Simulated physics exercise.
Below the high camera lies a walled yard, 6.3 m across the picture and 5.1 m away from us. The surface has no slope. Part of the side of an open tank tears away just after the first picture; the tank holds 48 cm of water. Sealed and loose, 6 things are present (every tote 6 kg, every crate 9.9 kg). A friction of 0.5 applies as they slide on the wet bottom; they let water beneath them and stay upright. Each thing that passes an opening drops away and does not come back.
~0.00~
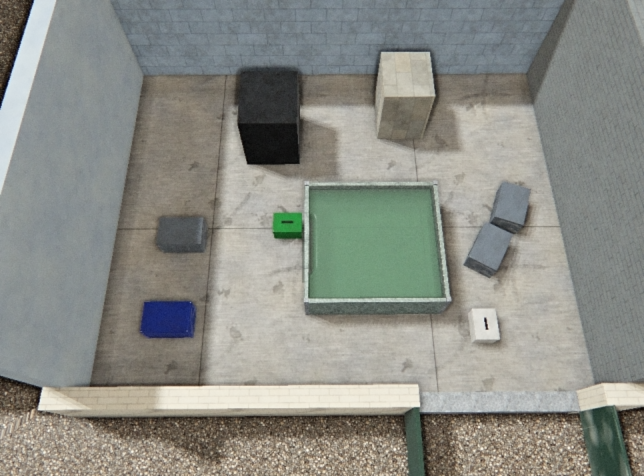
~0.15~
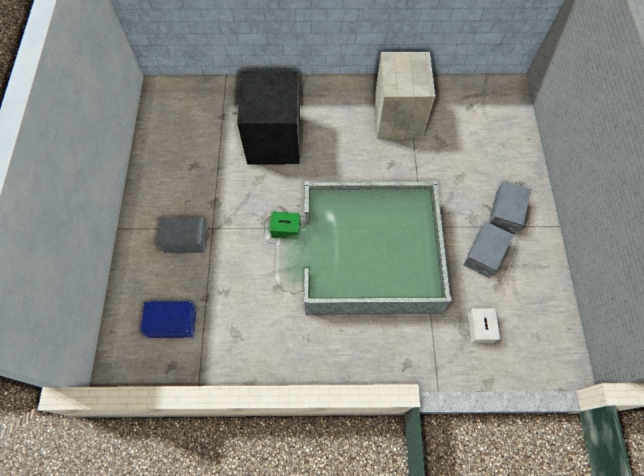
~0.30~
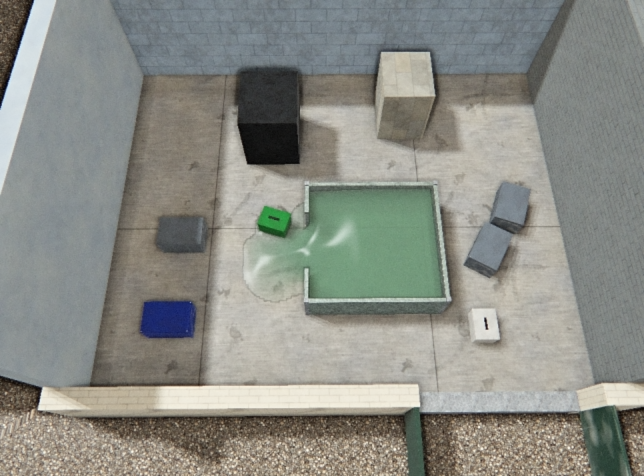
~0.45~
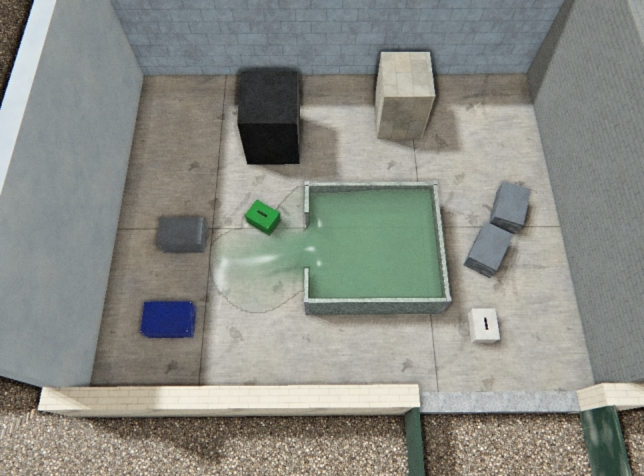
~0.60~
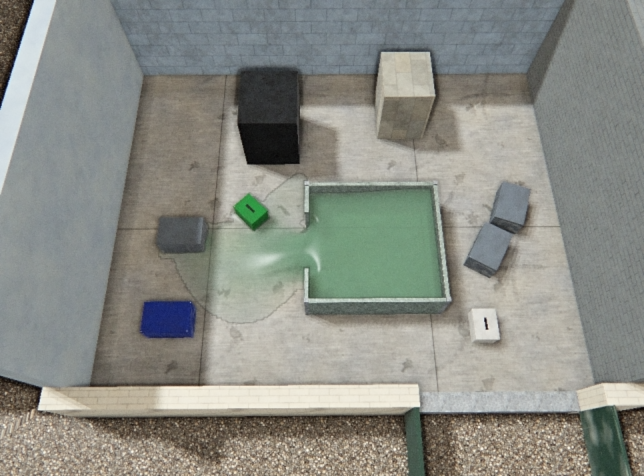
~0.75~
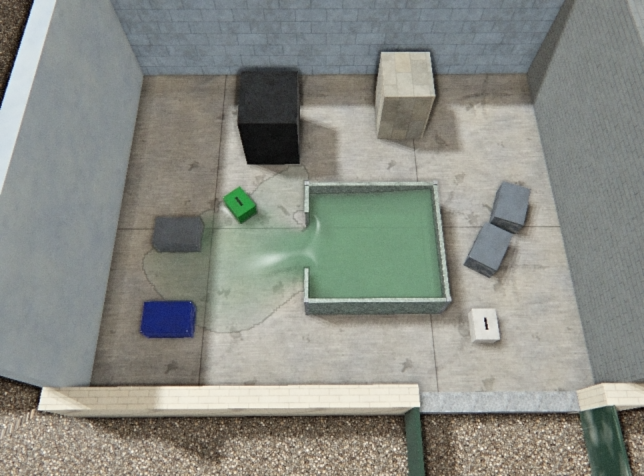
Water pours from the tank's broken left side, spreading left and pushing the green tote away.
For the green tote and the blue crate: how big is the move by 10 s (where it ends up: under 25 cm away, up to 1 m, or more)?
My prediction: The green tote should get washed far off; the blue crate should get washed far off.
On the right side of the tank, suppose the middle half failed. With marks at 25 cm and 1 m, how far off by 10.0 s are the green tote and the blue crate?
Green tote: Essentially stationary; blue crate: Essentially stationary.
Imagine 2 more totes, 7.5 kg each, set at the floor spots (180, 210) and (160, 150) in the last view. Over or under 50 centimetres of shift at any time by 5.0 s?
As asked, in order: Clear of the mark; clear of the mark.
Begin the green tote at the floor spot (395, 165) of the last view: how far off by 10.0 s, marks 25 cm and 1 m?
From that spot, it remains nearly still.
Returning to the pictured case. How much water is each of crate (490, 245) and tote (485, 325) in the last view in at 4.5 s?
I'd put it at 0 cm and 0 cm respectively.
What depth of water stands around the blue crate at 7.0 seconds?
Depth: About 4 cm.
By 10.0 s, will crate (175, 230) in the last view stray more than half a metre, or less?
Result: The shift is greater.
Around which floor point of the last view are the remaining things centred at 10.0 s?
The centre is close to (466, 217).
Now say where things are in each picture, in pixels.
In the first frame, the green tote at (287, 222), on the bottom; the blue crate at (166, 317) rests on the ground; water covers 2.7 m2; 0 of 6 have shifted.
In the second frame, the green tote at (285, 222), on the bottom, 4 cm from its start; the blue crate at (166, 317) rests on the ground; water covers 3.1 m2; 0 of 6 have shifted.
In the third frame, the green tote at (274, 219) rests on the ground, 20 cm from its start; the blue crate at (166, 317), on the bottom; 3.6 m2 under water; 1 of 6 have shifted.
In the fourth frame, the green tote at (262, 214) rests on the ground, 38 cm from its start; the blue crate at (166, 317) rests on the ground; 4.3 m2 under water; 1 of 6 have shifted.
In the fifth frame, the green tote at (250, 209) rests on the ground, 57 cm from its start; the blue crate at (166, 317), on the bottom; 5.0 m2 under water; 1 of 6 have shifted.
In the sixth frame, the green tote at (239, 202) rests on the ground, 76 cm from its start; the blue crate at (166, 317) rests on the ground; water covers 5.7 m2; 2 of 6 have shifted.
After 2.0 s the green tote is near (178, 143), 2.1 m from its start, aground; the blue crate is near (104, 363), 0.9 m from its start, afloat; 0 of 6 are out; 2 afloat.
After 4.5 s the green tote is near (234, 75), 2.7 m from its start, afloat; the blue crate is near (258, 337), 1.2 m from its start, afloat; 0 of 6 are out; 3 afloat.
After 7.0 s the green tote is near (374, 79), 2.8 m from its start, aground; the blue crate is near (458, 347), 3.7 m from its start, afloat; 0 of 6 are out; 2 afloat.
After 10.0 s the green tote is near (491, 83), 4.0 m from its start, aground; the blue crate is near (513, 389), 4.3 m from its start, aground; 0 of 6 are out; 1 afloat.
